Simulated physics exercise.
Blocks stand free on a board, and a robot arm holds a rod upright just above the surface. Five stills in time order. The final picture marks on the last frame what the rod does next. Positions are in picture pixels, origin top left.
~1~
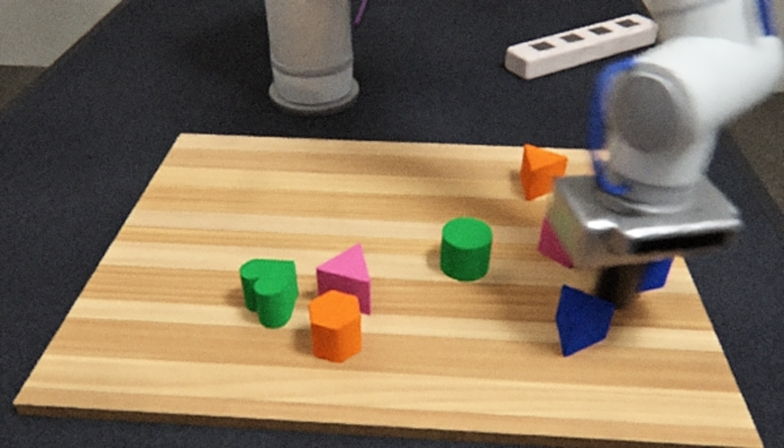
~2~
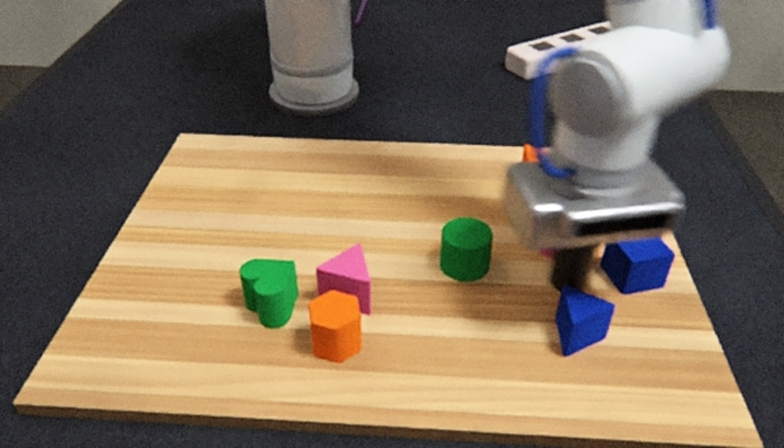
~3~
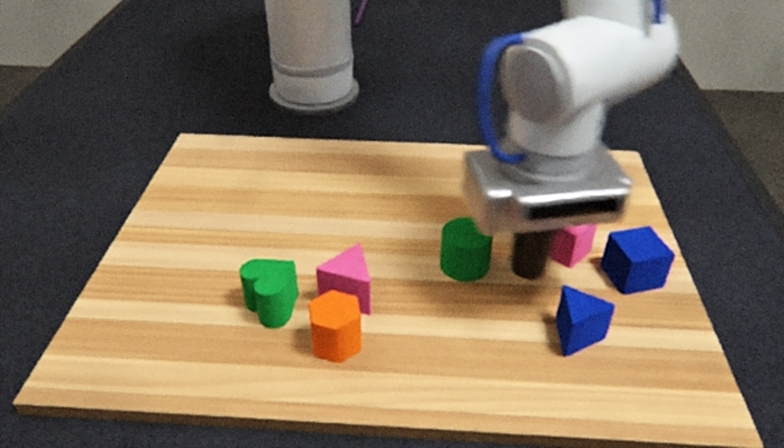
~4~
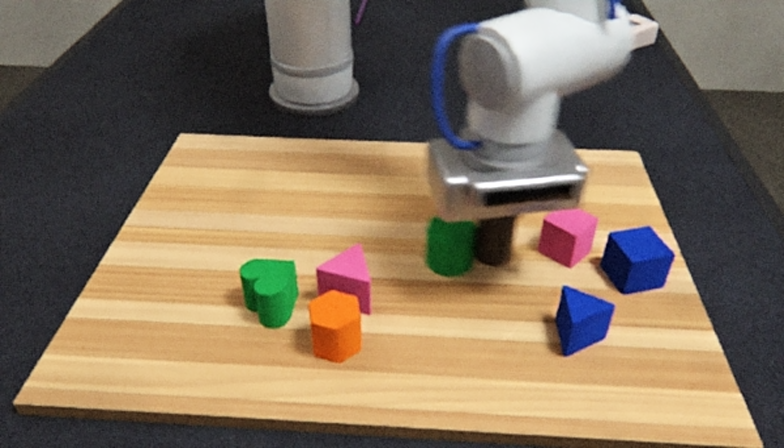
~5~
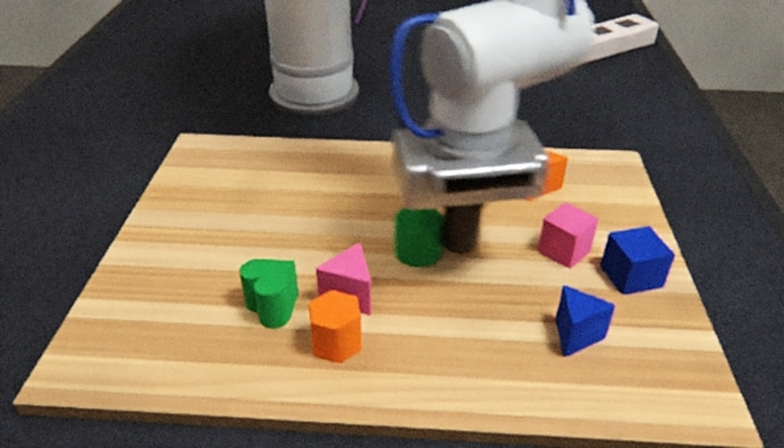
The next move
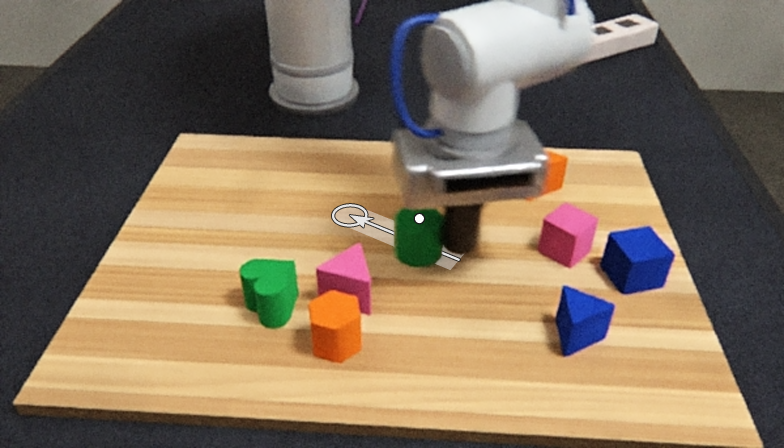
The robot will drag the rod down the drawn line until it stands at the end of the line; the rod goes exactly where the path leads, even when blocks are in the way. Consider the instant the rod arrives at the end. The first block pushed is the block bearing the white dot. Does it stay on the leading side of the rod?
At the end of the path, the rod has already lost the block bearing the white dot, which lies beside or behind it.
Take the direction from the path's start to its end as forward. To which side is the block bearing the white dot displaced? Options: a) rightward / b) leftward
I choose b.
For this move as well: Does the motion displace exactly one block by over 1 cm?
Final answer: Yes.
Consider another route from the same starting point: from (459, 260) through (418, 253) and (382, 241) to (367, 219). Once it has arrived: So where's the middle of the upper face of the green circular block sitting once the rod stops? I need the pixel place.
The middle of its upper face should be somewhere near (327, 194).
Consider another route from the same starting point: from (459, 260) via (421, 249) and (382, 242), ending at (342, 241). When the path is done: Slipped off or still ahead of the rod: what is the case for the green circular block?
The rod should keep driving it forward.
The drawn path runs straight from (459, 260) to (350, 215); the dot is on the green circular block.
On the path given first. One third of the way, rod at (421, 229); green circular block at (379, 209).
Two thirds of the way, rod at (384, 214); green circular block at (344, 206).
At the end, rod at (349, 200); pink triangle not moved; green circular block at (327, 205).
